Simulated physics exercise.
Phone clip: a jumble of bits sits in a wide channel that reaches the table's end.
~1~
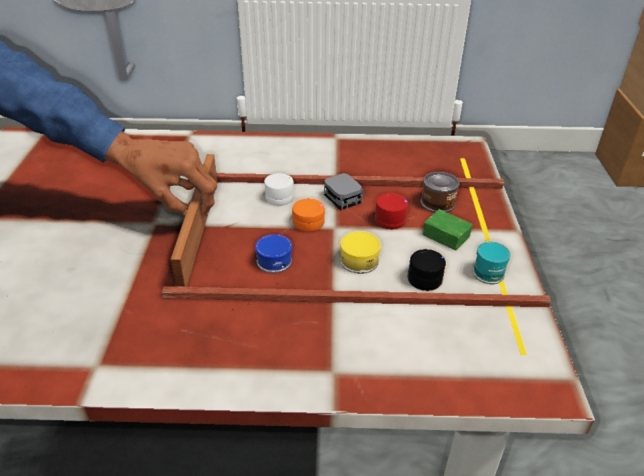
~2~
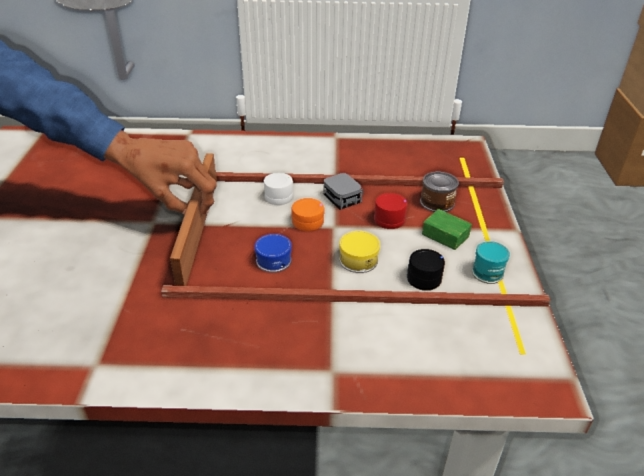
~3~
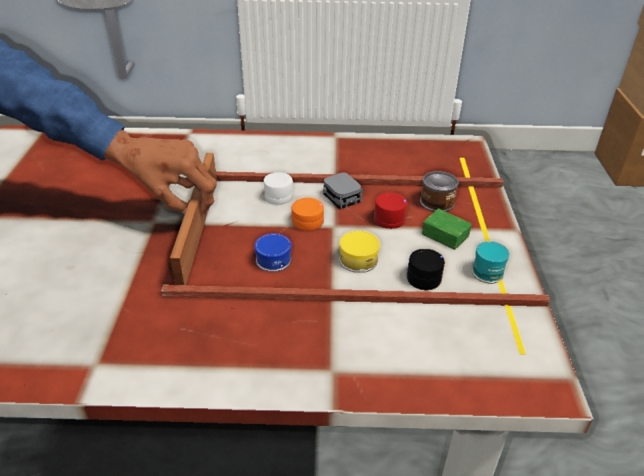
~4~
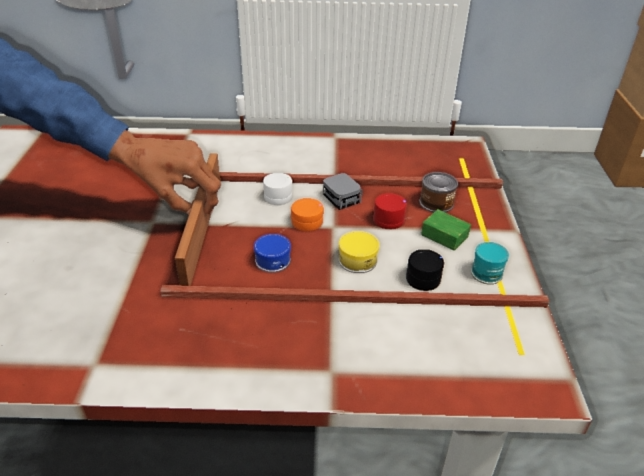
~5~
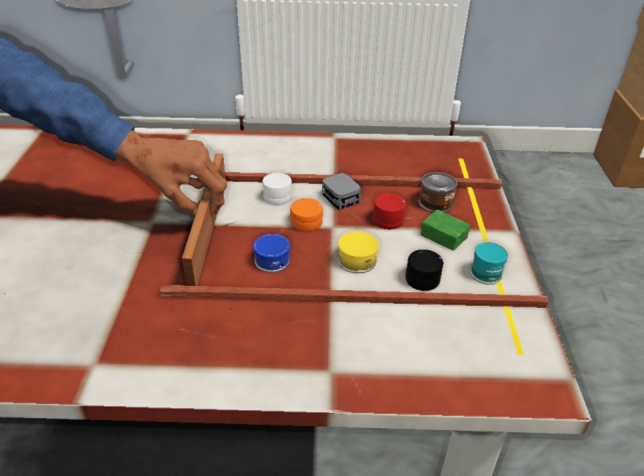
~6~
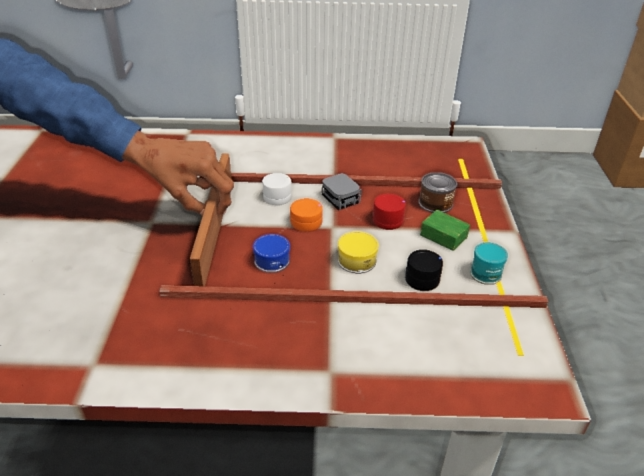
A hand in a blue sleeve holding a wooden board upright, then sliding it slightly right toward unmoving coloured pots and lids.
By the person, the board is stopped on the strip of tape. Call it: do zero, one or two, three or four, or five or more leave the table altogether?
Five or more.
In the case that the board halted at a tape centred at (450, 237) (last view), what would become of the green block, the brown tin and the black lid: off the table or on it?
Green block stays put, brown tin goes off, black lid stays put.
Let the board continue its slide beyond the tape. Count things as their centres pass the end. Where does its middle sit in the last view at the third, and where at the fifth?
At (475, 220) for the third, at (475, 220) for the fifth.
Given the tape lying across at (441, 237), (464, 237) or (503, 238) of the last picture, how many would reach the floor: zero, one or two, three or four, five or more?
In order: No fall at all, 1 or 2, five or over.
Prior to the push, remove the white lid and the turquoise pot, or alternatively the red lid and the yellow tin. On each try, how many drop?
4, then 3.
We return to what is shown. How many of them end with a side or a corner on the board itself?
The count is 4.
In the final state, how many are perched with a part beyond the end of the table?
0 of them.
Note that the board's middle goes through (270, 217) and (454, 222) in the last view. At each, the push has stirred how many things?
Up to then 2, and up to the other point 10.
A little later, none off yet; turquoise pot at rest near (489, 263); green block at rest near (445, 230); brown tin at rest near (437, 193).
Next, none off yet; turquoise pot at rest near (489, 263); green block at rest near (445, 230); brown tin at rest near (440, 193).
Later still, none off yet; turquoise pot at rest near (498, 267); green block shifted about its own width near (503, 228); brown tin shifted well along near (505, 194).
When it is over, the number that fall off is five or more; down, grey case, yellow tin, red lid, brown tin, green block and turquoise pot.
